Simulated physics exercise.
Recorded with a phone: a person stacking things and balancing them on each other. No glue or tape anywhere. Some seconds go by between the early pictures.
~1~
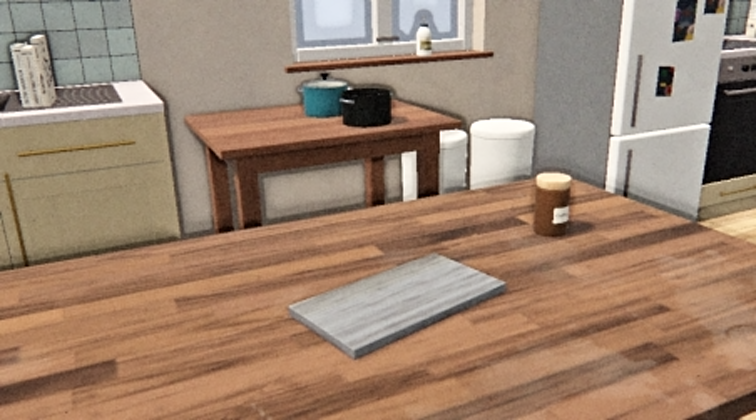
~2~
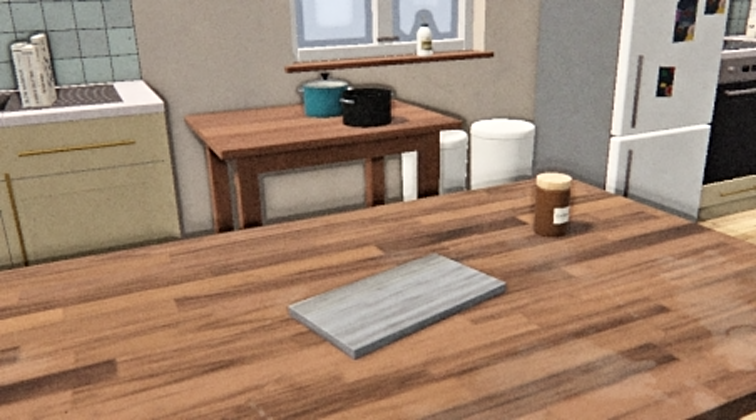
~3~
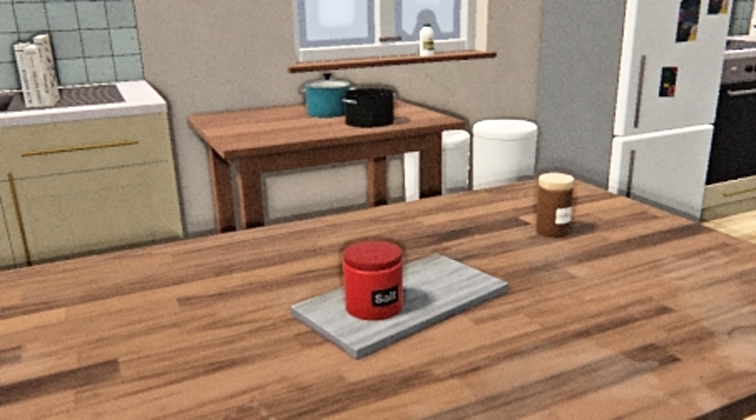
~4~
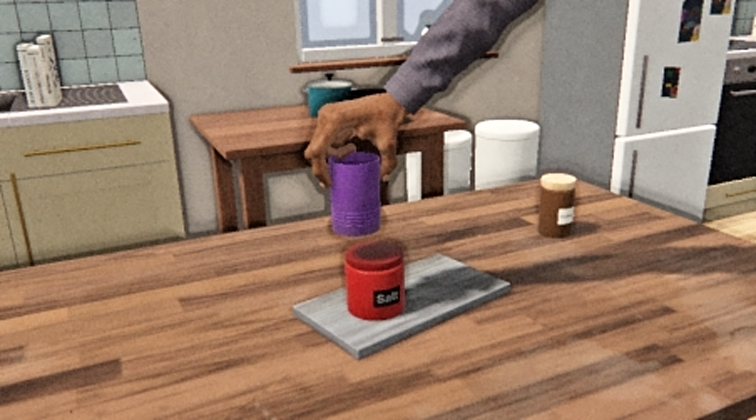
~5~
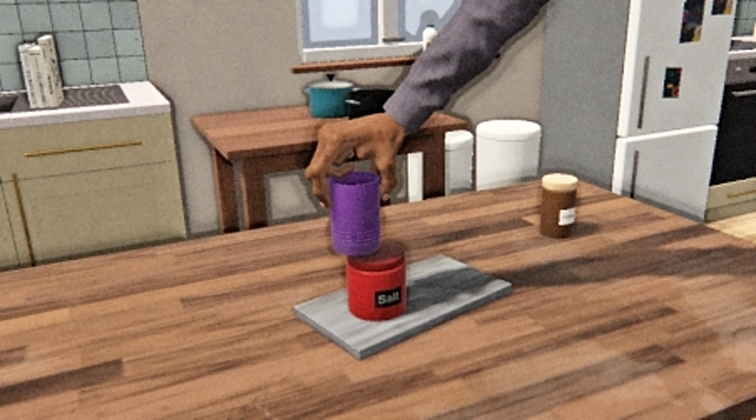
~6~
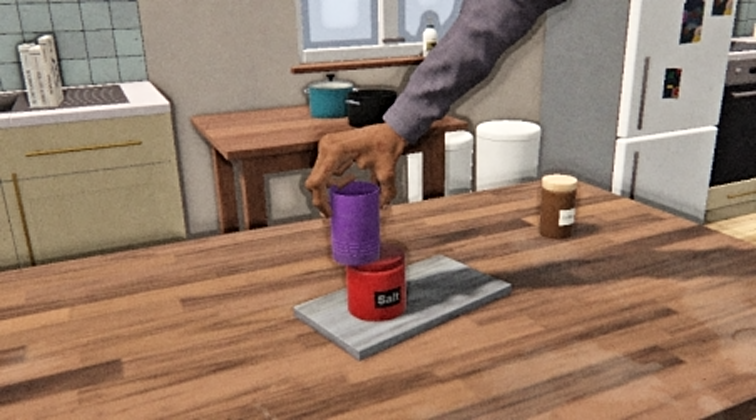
In a kitchen, a grey board lay on a wooden counter near a brown jar, then a red salt jar appeared on it, and a hand lowered a purple cup onto the red jar's left side.
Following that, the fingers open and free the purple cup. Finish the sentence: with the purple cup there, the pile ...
The pile stands firm.
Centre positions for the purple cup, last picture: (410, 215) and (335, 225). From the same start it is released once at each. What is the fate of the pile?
First, it loses its balance; second, it gives way.
Then, 0.80 s on from there, no change.
Then, 1.80 s on from there, things are still on the move.
Then, 2.60 s on from there, no change.
In the end, all 4 unmoved. At the end, from the last picture's camera, purple cup near (355, 224). The pile stays up.
